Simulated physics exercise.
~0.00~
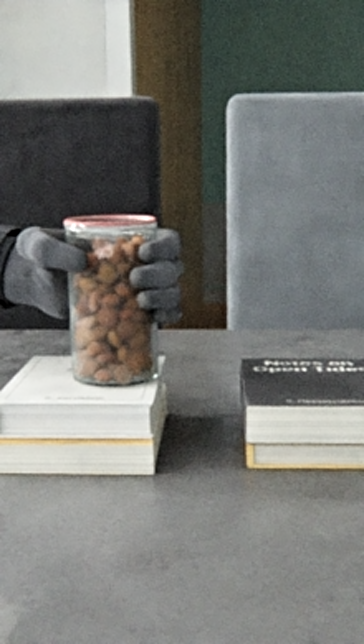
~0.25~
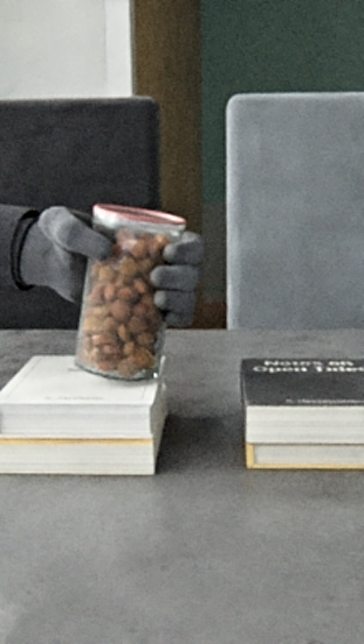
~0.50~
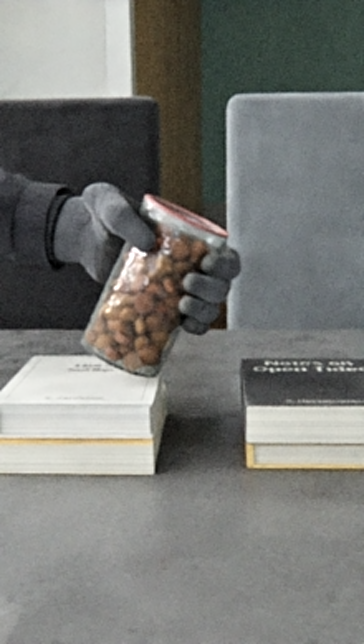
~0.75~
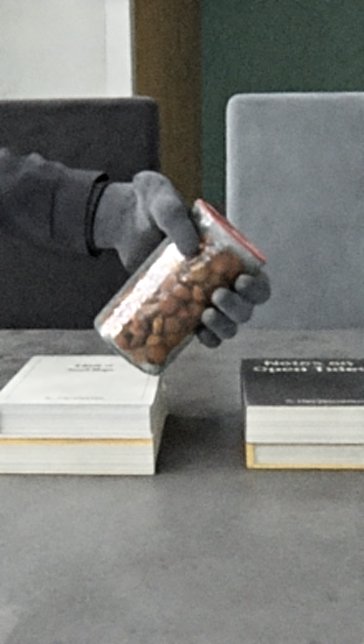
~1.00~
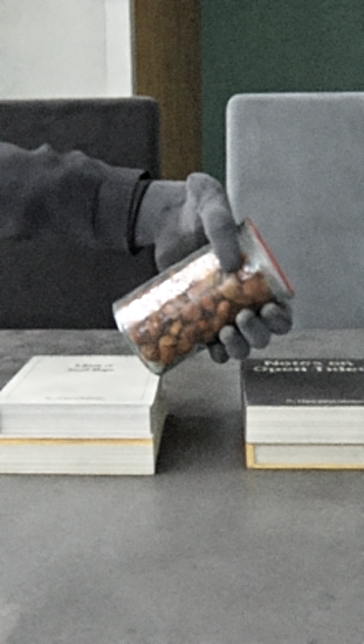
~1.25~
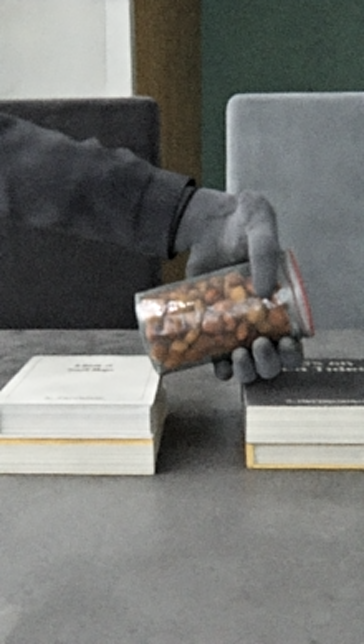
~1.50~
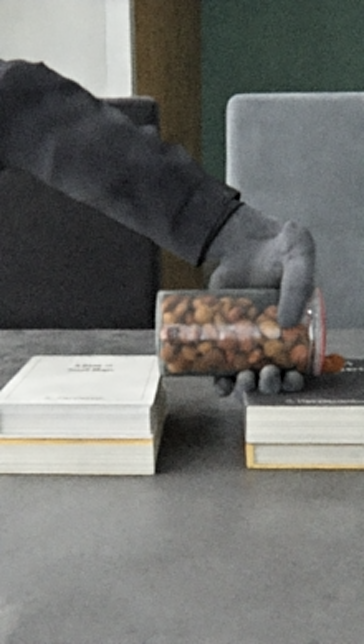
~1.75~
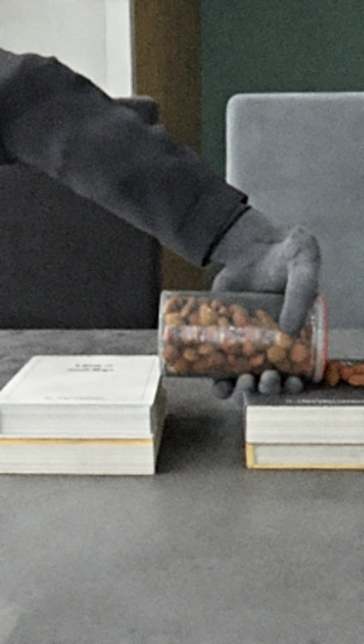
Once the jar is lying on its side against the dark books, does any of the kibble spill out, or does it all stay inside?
Some of it spills out. A few pieces come out onto the dark book while most of the kibble stays in the jar.
